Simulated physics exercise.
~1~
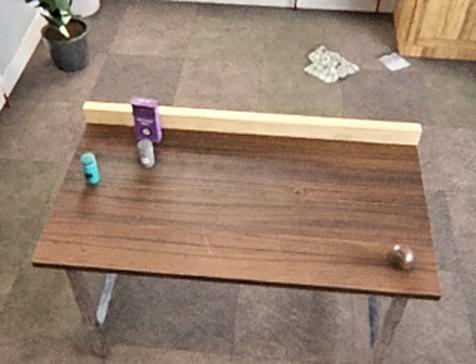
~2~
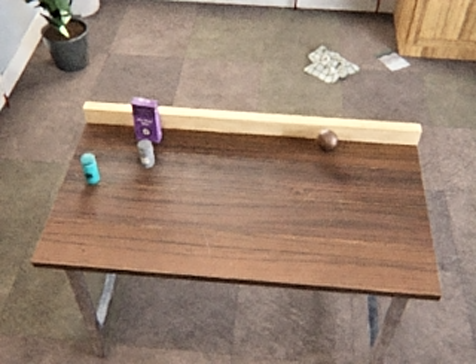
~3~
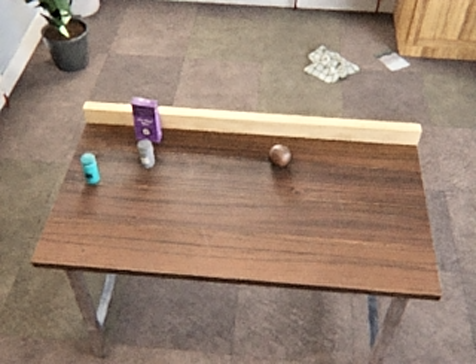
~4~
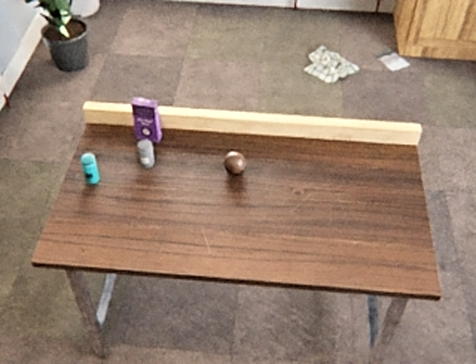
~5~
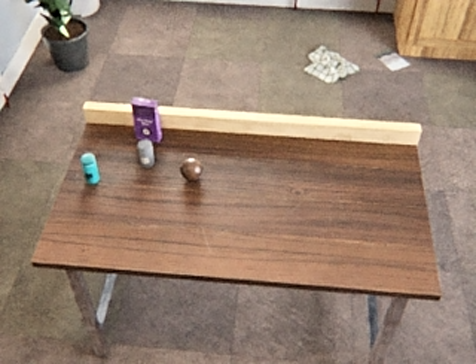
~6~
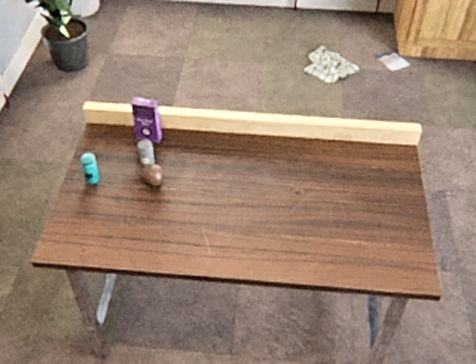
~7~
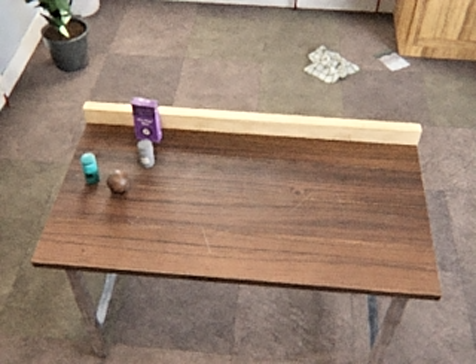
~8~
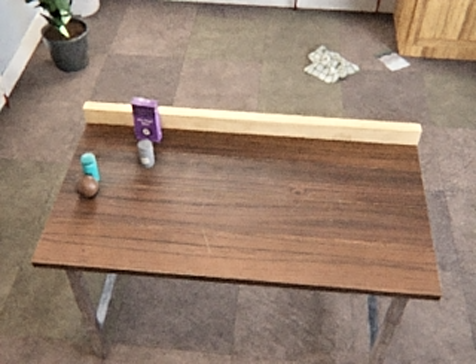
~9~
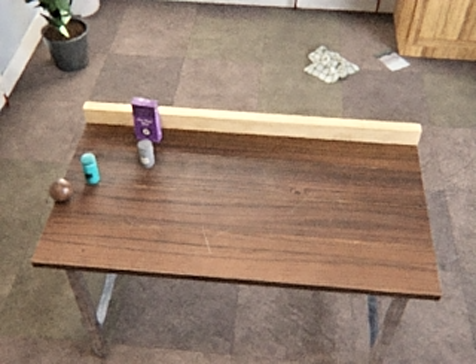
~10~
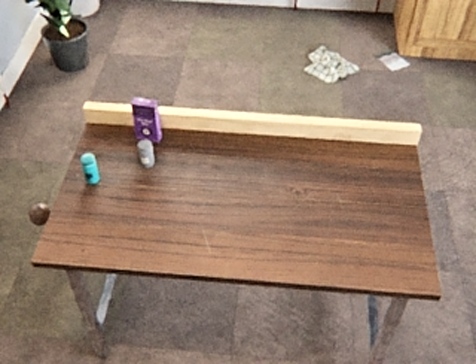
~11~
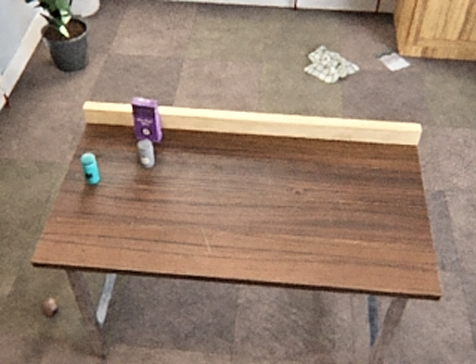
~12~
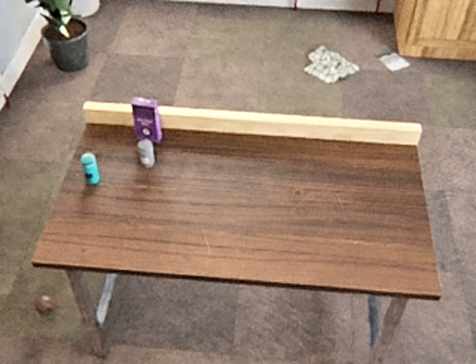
A brown ball rebounds off the rail, rolls left past three standing items and drops off the table to the floor.
